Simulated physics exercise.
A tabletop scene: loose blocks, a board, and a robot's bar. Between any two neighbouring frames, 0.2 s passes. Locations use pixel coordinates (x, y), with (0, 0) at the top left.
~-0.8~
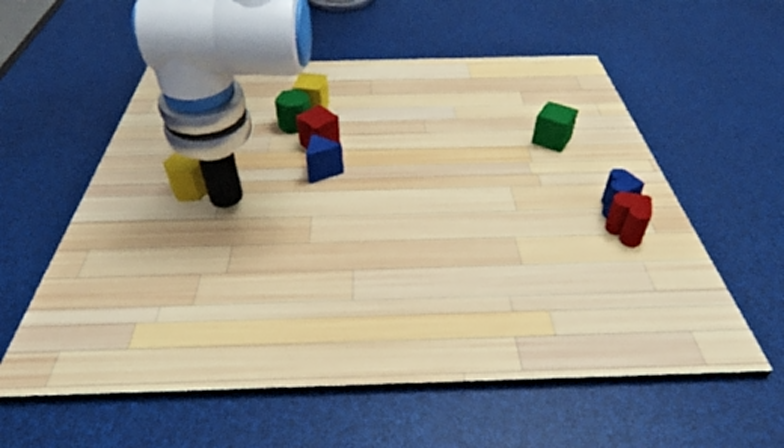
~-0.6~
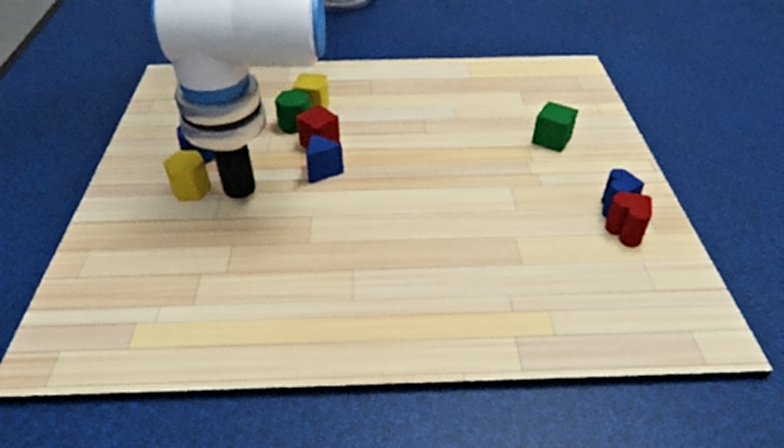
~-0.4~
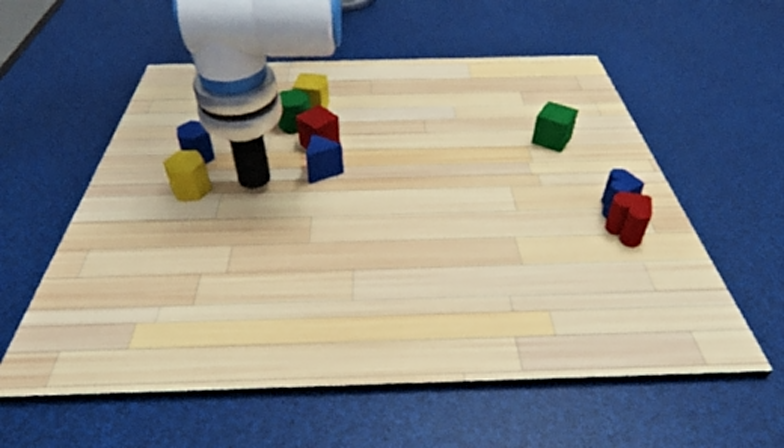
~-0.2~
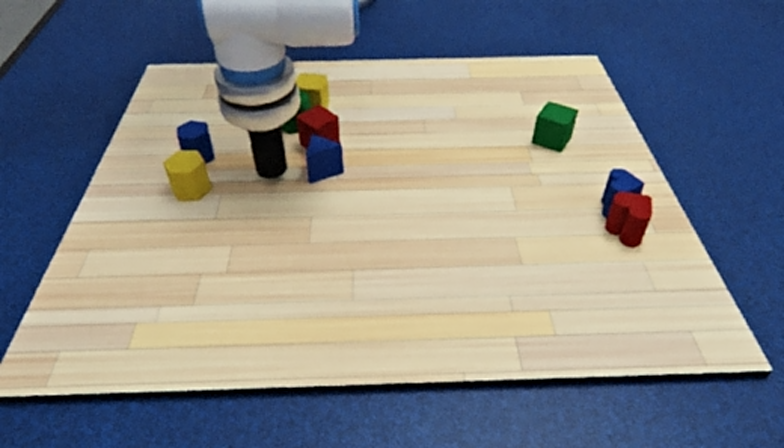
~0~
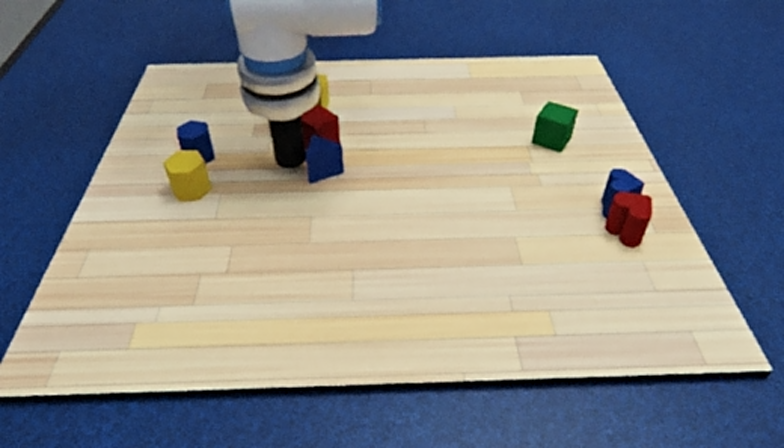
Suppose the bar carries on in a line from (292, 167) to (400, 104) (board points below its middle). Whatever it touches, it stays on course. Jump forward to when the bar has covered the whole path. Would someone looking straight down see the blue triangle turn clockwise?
Yes, that is what happens.
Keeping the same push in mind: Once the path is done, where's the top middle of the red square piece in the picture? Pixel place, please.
Pixel (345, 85).
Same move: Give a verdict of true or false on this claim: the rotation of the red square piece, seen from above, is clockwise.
False.
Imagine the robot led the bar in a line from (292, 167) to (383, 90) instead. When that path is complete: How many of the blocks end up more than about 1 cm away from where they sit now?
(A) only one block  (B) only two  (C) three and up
The correct letter is A.
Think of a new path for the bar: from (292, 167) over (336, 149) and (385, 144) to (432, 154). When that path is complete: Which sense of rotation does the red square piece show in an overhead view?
The block turns counter-clockwise.
What follows on the original path. One third of the way, bar at (332, 136); red square piece at (335, 99), turned 45° anticlockwise; blue triangle at (324, 142), turned 30° clockwise.
Two thirds of the way, bar at (367, 116); red square piece at (345, 85), turned 85° anticlockwise; blue triangle at (324, 142), turned 30° clockwise.
At the end, bar at (400, 96); green hexagonal block not moved; red square piece at (345, 85), turned 90° anticlockwise; blue triangle at (324, 142), turned 30° clockwise.
